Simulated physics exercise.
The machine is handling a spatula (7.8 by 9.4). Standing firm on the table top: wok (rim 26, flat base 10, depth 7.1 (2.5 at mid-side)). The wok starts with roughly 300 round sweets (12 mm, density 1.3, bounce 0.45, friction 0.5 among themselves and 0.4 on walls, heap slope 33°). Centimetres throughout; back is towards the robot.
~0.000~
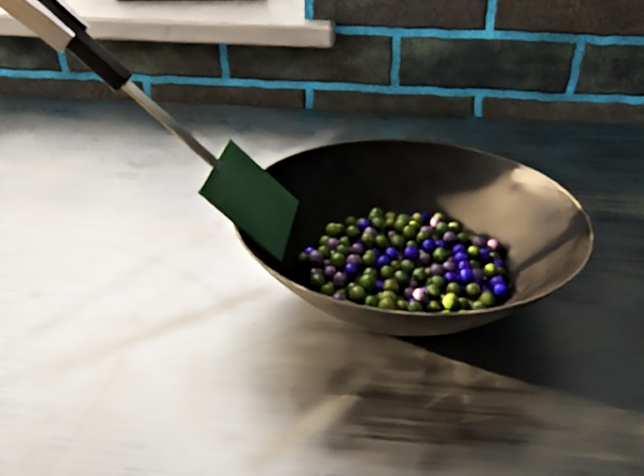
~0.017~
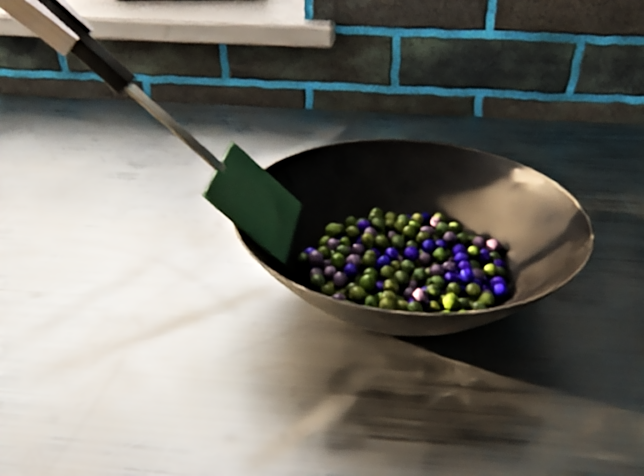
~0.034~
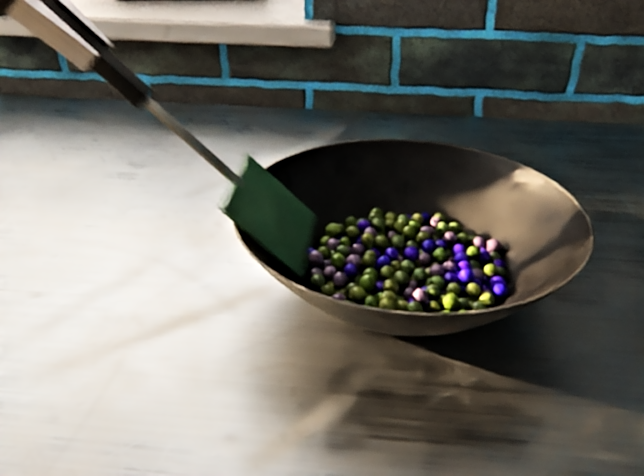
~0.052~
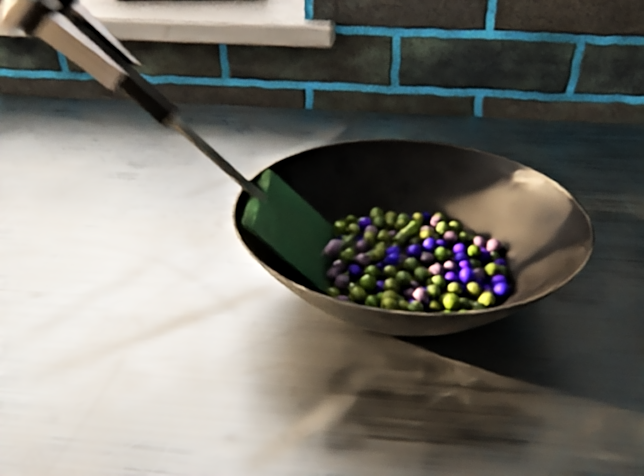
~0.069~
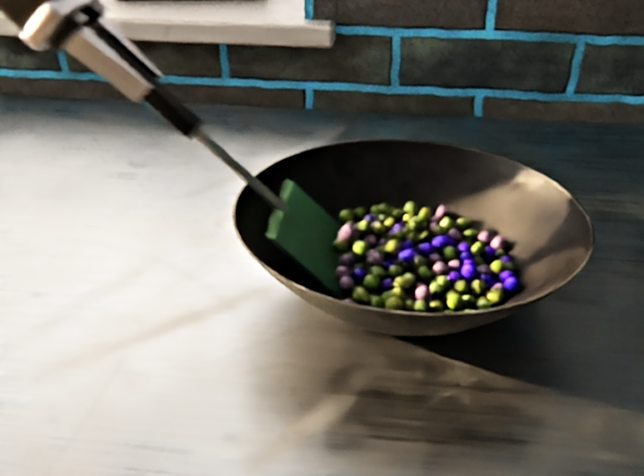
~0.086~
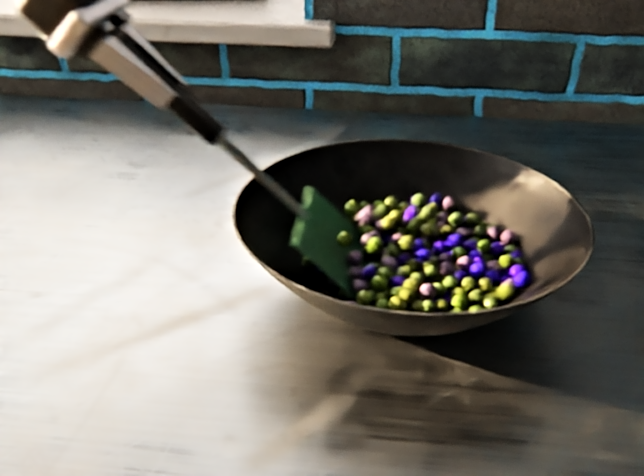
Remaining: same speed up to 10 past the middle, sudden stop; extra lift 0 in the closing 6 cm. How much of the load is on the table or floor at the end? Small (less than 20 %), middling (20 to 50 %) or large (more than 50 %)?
On the table or floor the share is large, more than 50 %.
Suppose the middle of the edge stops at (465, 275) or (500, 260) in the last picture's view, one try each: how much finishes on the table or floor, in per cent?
Some 10 and 35 per cent.
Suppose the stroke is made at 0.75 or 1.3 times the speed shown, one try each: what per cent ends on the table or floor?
Some 55 and 65 per cent.
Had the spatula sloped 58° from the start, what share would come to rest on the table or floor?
In that case some 60 per cent.
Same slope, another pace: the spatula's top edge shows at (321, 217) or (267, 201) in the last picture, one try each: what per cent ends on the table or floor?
Some 60 and 45 per cent.
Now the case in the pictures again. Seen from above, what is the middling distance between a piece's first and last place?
Roughly 21 cm.
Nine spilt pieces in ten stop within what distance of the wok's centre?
Some 50 cm.
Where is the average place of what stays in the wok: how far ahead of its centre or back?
Roughly 2.0 cm ahead.
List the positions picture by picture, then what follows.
The first frame shows spatula top edge at (215, 163), sloping 44°; upper third of the load around (410, 258), from x 305 to 500, top at y 215; 300 in the wok.
The second frame shows spatula top edge at (218, 166), sloping 44°; upper third of the load around (410, 258), from x 305 to 500, top at y 215.
The third frame shows spatula top edge at (235, 179), sloping 44°; upper third of the load around (410, 258), from x 305 to 500, top at y 215.
The fourth frame shows spatula top edge at (258, 195), sloping 44°; upper third of the load around (404, 256), from x 305 to 500, top at y 215.
The fifth frame shows spatula top edge at (280, 206), sloping 44°; upper third of the load around (418, 251), from x 305 to 510, top at y 210.
The sixth frame shows spatula top edge at (302, 213), sloping 44°; upper third of the load around (430, 246), from x 310 to 525, top at y 200; 300 in the wok.
After 0.13 s, sloping 44°, highest piece 14 above the table; 299 in the wok, 1 on the blade or in flight.
After 0.17 s, sloping 44°, highest piece 17 above the table; 299 in the wok, 1 on the blade or in flight.
After 0.39 s, sloping 44°, highest piece 14 above the table; 128 in the wok, 33 on the table or floor, 139 on the blade or in flight.
After 1.44 s, sloping 44°, highest piece 6 above the table; 172 on the table or floor, 128 in the wok.
At rest, 172 on the table or floor, 128 in the wok. That is 57 % on the table or floor.
